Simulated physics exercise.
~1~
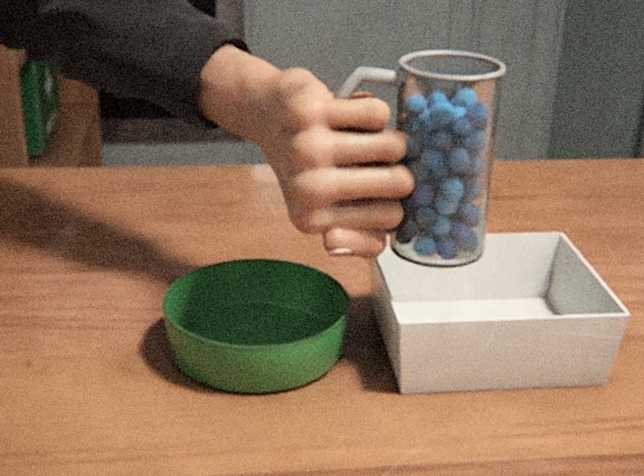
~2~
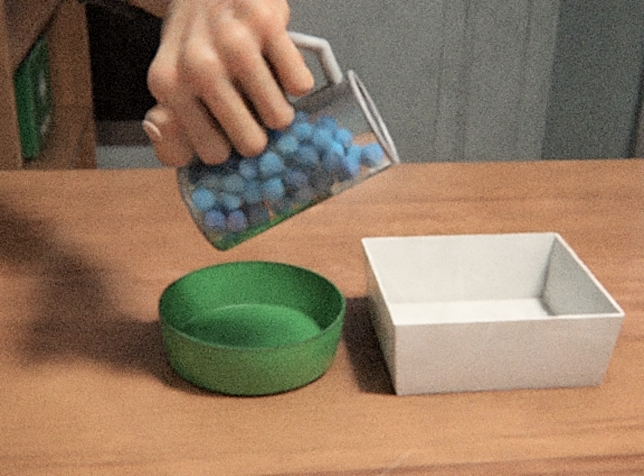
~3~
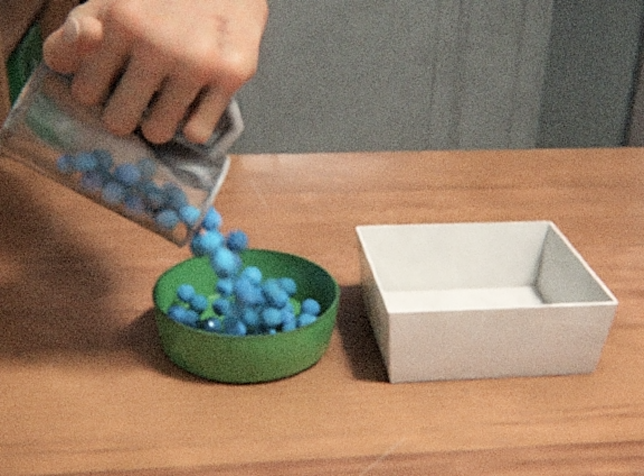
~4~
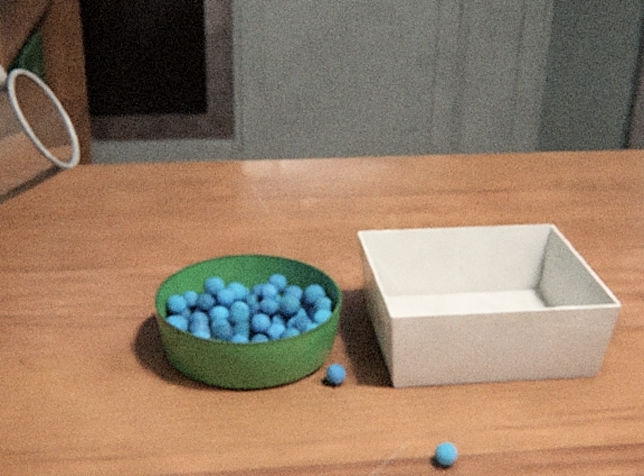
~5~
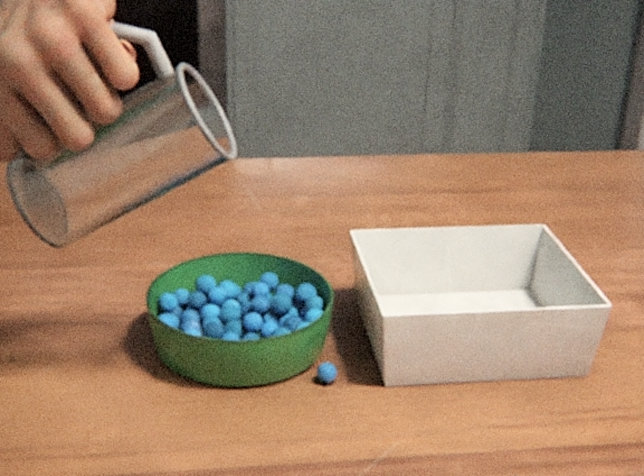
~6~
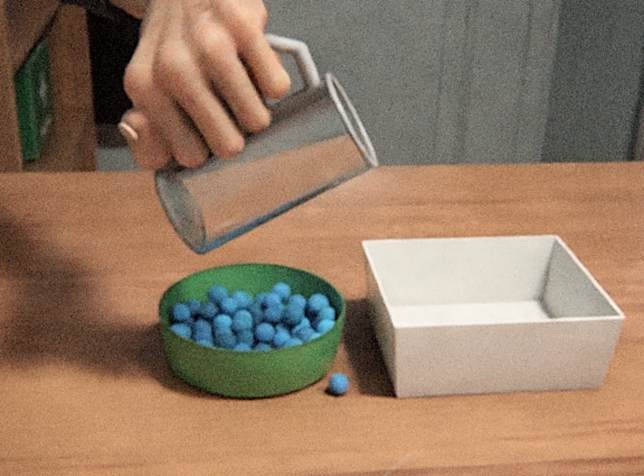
On a wooden table, a hand tips blue balls from a clear cup into a green dish, a few spilling, then moves right.
